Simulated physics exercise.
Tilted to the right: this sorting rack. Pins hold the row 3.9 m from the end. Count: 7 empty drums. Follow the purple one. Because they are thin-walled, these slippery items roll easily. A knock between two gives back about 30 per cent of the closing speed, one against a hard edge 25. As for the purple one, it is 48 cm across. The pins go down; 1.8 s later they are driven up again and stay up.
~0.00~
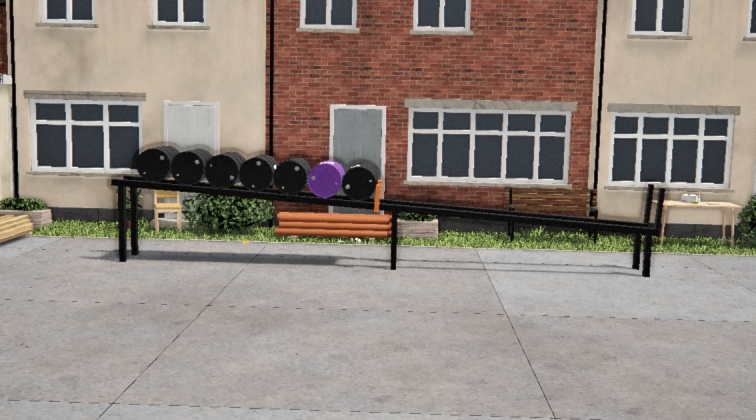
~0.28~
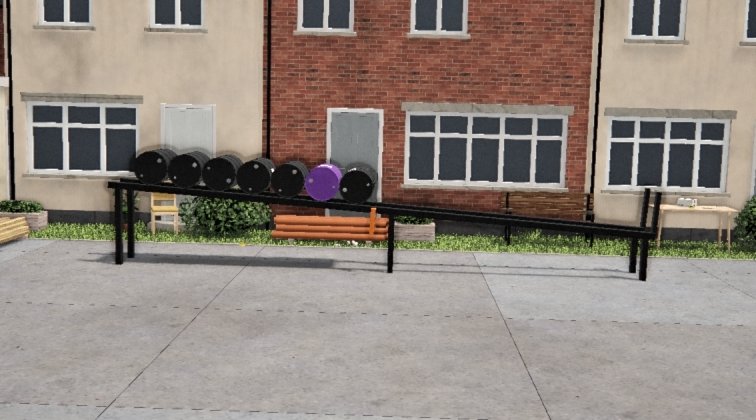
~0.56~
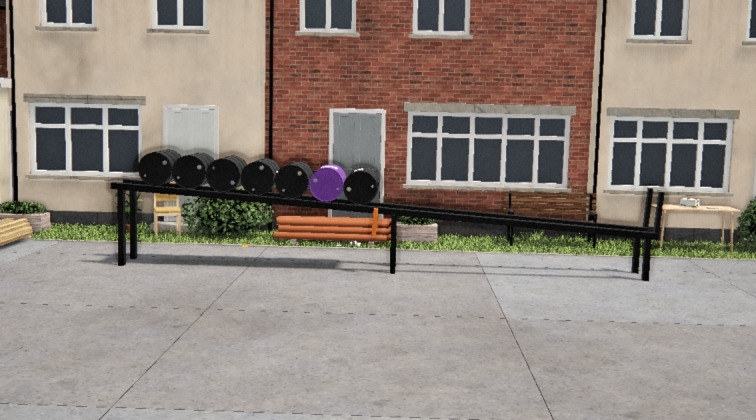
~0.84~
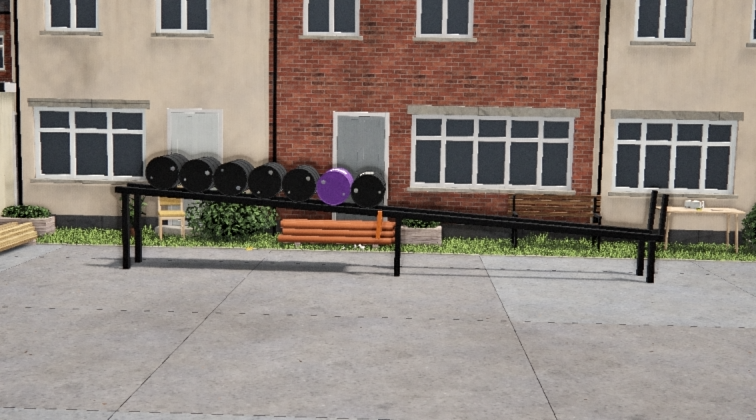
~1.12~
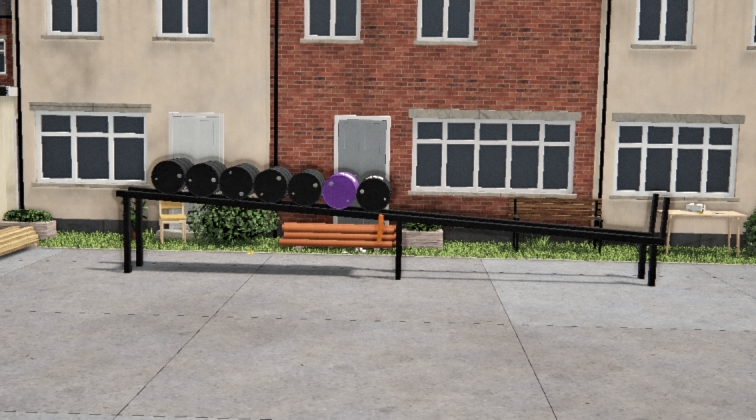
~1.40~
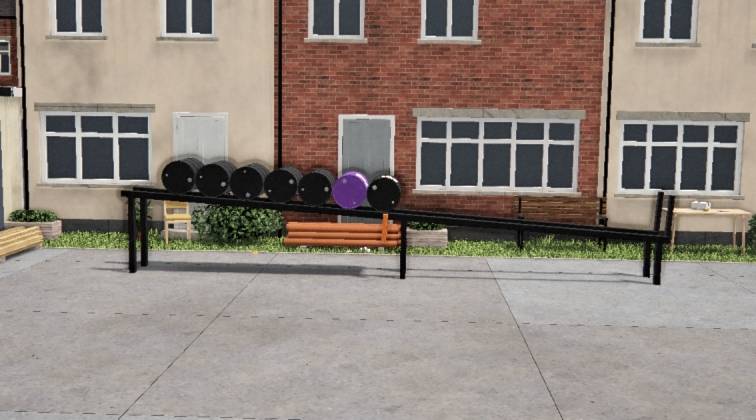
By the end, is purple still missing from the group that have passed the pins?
It is retained.
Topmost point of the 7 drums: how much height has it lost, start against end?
Roughly 5 cm.
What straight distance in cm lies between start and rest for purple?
Shift - purple 50.
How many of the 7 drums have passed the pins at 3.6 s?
1.
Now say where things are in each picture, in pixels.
Purple (324, 181); pins up; the rack falls 4°, in the first picture.
Purple (322, 184); pins down, in the second picture.
Purple (326, 185); pins down; the first has rolled 5 cm, in the third picture.
Purple (333, 188); pins down; the first has rolled 10 cm, in the fourth picture.
Purple (339, 192); pins down; the first has rolled 15 cm, in the fifth picture.
Purple (349, 192); pins down; the first has rolled 20 cm, in the sixth picture.
Then, 2.4 s in, purple is on the rails, 25 cm above the pins; 1 of 7 has passed.
Then, 3.6 s in, still the same for purple; 1 of 7 has passed.
In the end (5.1 s), purple is on the rails, 25 cm above the pins; 1 of 7 has passed.
